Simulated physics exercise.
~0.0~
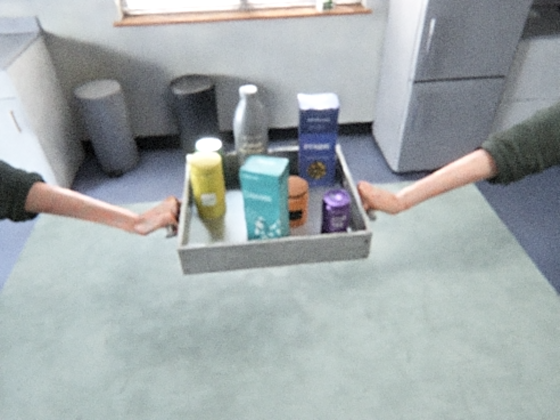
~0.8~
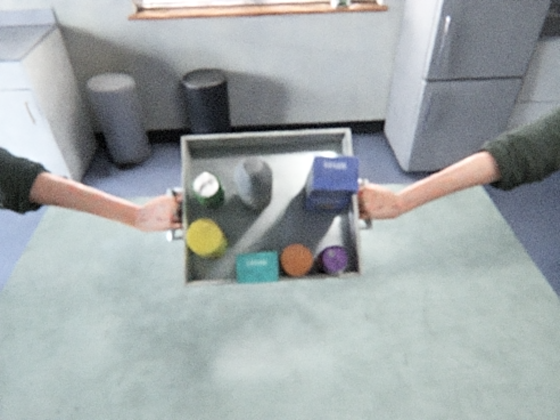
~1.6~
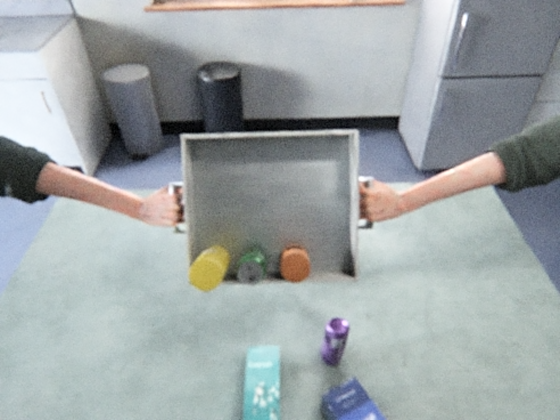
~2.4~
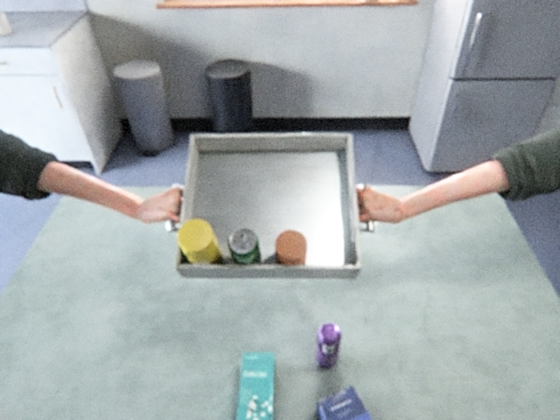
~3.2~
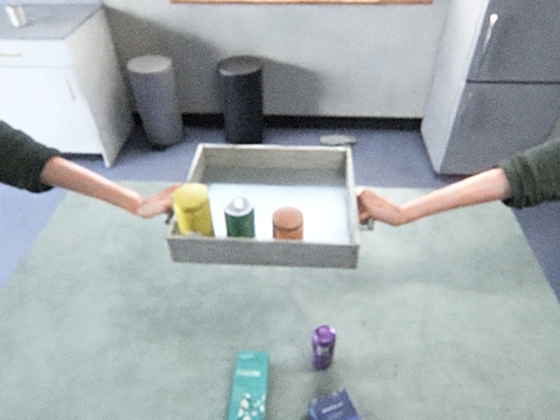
The clip opens with two hands holding a grey crate level above a pale green surface, with a grey bottle, two cartons, two jars and two cans standing inside. The hands tip the near side down steeply, and the contents lean and slide towards that edge. The turquoise carton, blue carton and purple can drop out onto the surface below, and the grey bottle leaves the crate too. The hands then bring the crate back towards level. It ends with the yellow jar, green can and orange jar still inside, near the front wall, while the cartons lie below beside the upturned purple can.
